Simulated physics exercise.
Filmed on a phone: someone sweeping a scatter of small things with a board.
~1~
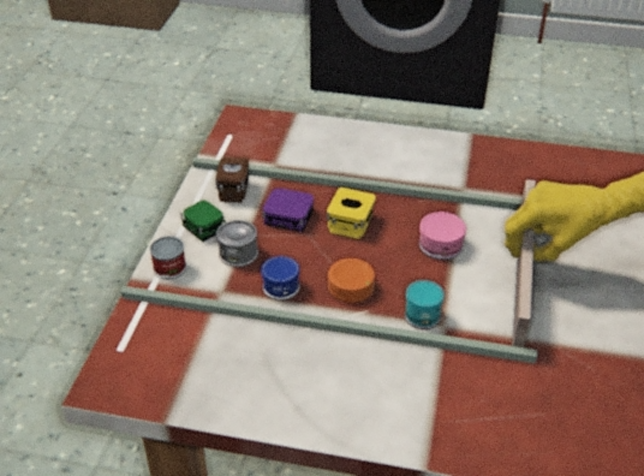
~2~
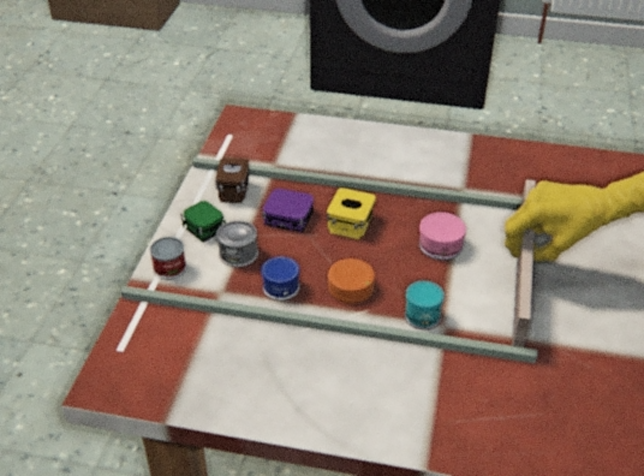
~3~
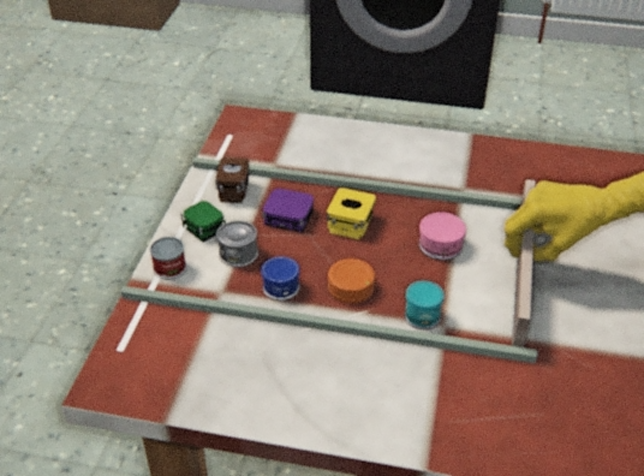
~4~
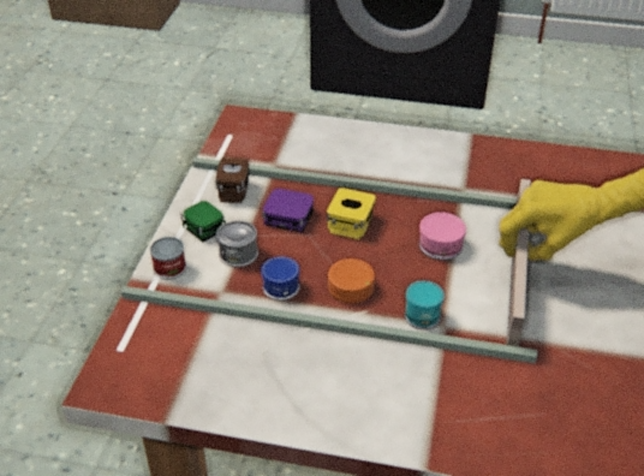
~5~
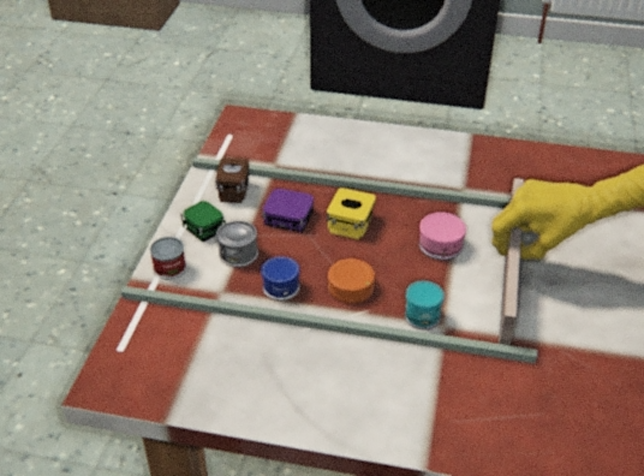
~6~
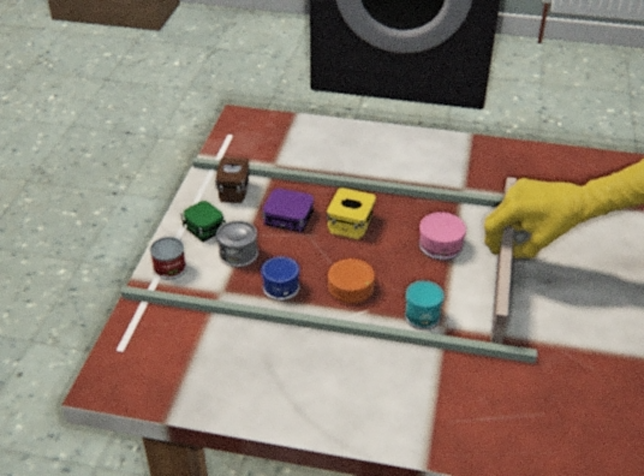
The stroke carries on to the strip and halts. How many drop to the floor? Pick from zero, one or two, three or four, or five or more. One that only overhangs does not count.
The number that fall off is five or more.
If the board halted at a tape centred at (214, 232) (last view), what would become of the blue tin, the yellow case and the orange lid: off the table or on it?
The blue tin is kept; the yellow case stays on; the orange lid survives.
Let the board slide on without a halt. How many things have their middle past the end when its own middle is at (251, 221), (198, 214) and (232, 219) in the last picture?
It would be 1, 6 and 2.
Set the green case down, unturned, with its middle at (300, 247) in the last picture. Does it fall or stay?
The green case comes down.
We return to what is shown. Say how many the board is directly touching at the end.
The number is 4.
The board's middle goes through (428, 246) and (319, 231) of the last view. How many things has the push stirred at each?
At the one place 2, at the other 7.
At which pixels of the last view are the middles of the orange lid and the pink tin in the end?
First (149, 244), then (168, 204).
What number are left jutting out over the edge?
4 of them.
Early on, none off yet; red tin at rest near (168, 258); green case at rest near (204, 221); brown case at rest near (233, 179).
Finally, the number that fall off is five or more; lost, blue tin, purple case, grey pot, brown case, green case and red tin.
